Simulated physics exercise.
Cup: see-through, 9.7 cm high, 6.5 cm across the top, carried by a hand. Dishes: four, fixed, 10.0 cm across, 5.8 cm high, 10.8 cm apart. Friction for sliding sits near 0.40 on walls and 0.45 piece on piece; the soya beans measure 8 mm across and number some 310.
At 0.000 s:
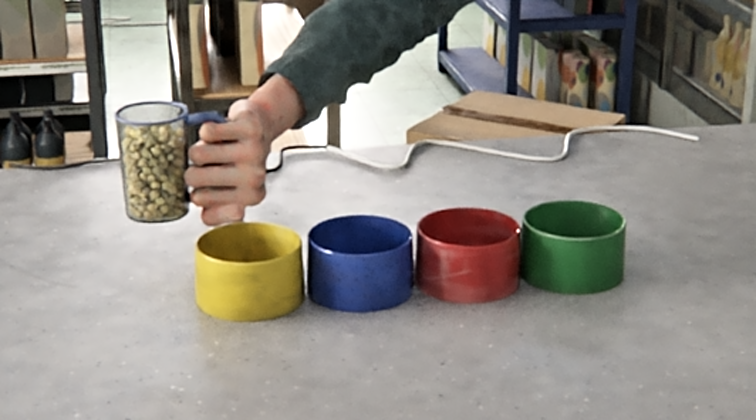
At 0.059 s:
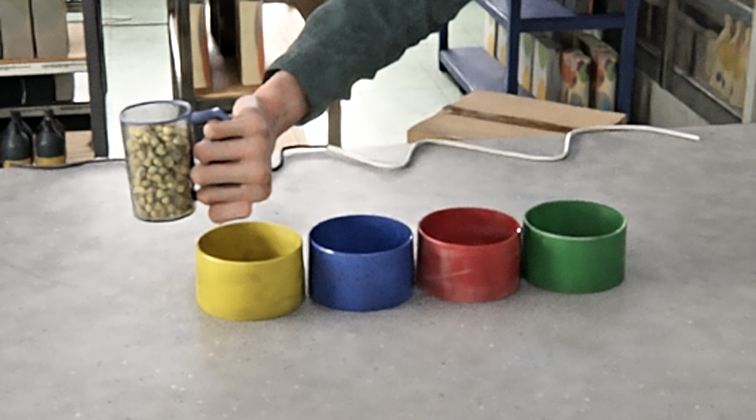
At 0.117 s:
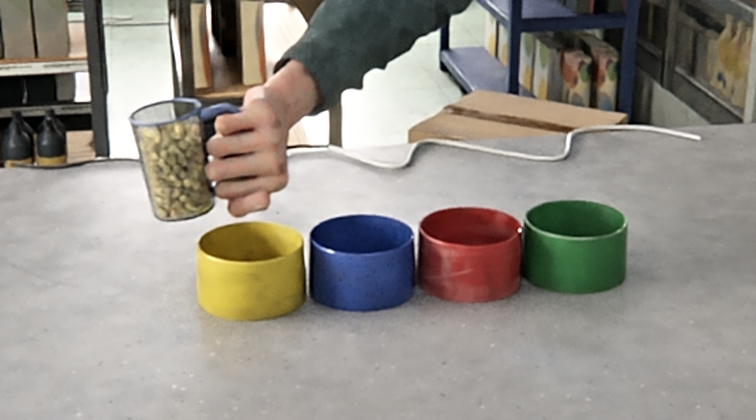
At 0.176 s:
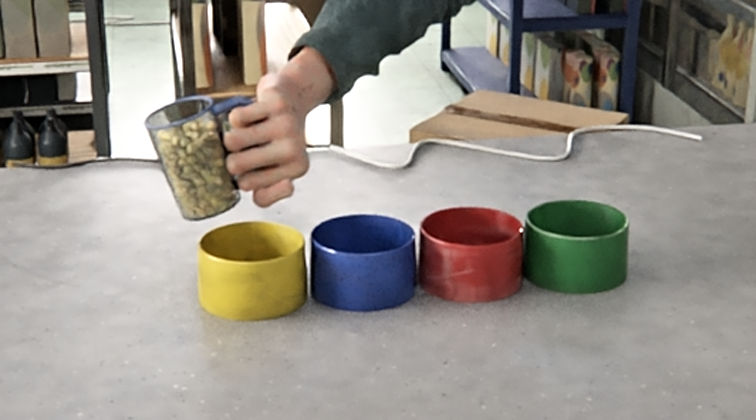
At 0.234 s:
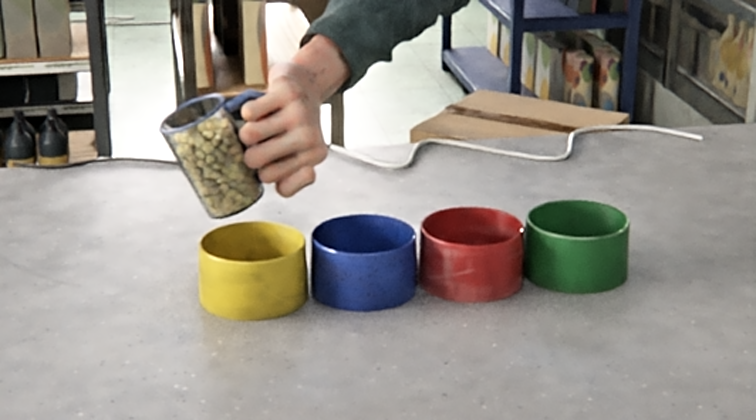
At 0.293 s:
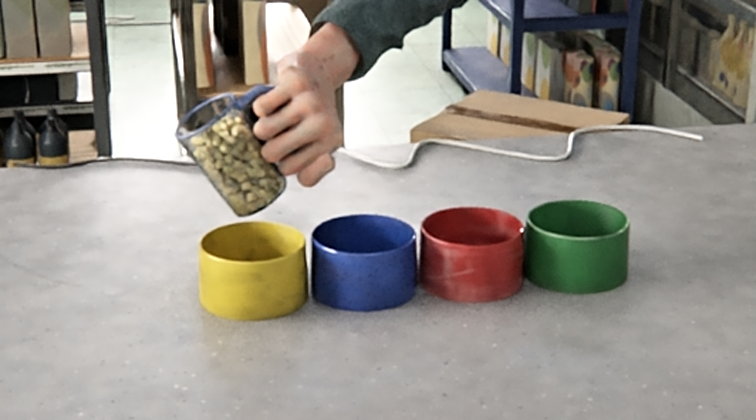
At the start, a hand holds a clear cup of soya beans upright above and slightly left of a yellow dish, with blue, red and green dishes beside it. The hand then moves the cup a short way right, tilting it gradually to the left, with the beans still inside.
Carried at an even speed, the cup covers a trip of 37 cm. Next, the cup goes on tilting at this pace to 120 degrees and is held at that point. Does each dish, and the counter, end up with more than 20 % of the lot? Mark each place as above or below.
Marks: Red above, blue above, green below, yellow below, counter below.
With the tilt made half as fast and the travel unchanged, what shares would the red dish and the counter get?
I'd say red ends at 100 while the counter ends at 0.
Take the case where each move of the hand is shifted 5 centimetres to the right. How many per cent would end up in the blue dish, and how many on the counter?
Blue 10; counter 10.
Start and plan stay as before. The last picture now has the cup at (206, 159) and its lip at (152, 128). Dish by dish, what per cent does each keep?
Red 10; blue 90; green 0; yellow 0.
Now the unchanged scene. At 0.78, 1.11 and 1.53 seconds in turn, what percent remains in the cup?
One after the other: 95, 40, 0 in a hundred.
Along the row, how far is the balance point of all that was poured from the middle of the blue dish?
Some 6 cm to the right.
After 0.78 s, tilt 95 degrees; cup holds 95 %.
Then, at 1.11 s, tilt 120 degrees; cup holds 40 %, red 15 %, blue 40 %.
After 1.53 s, tilt 120 degrees; cup holds 0 %, red 50 %, blue 40 %.
In the end, at 1.9 s, red 50 %, blue 40 %, green 0 %, yellow 0 %, counter 10 %.
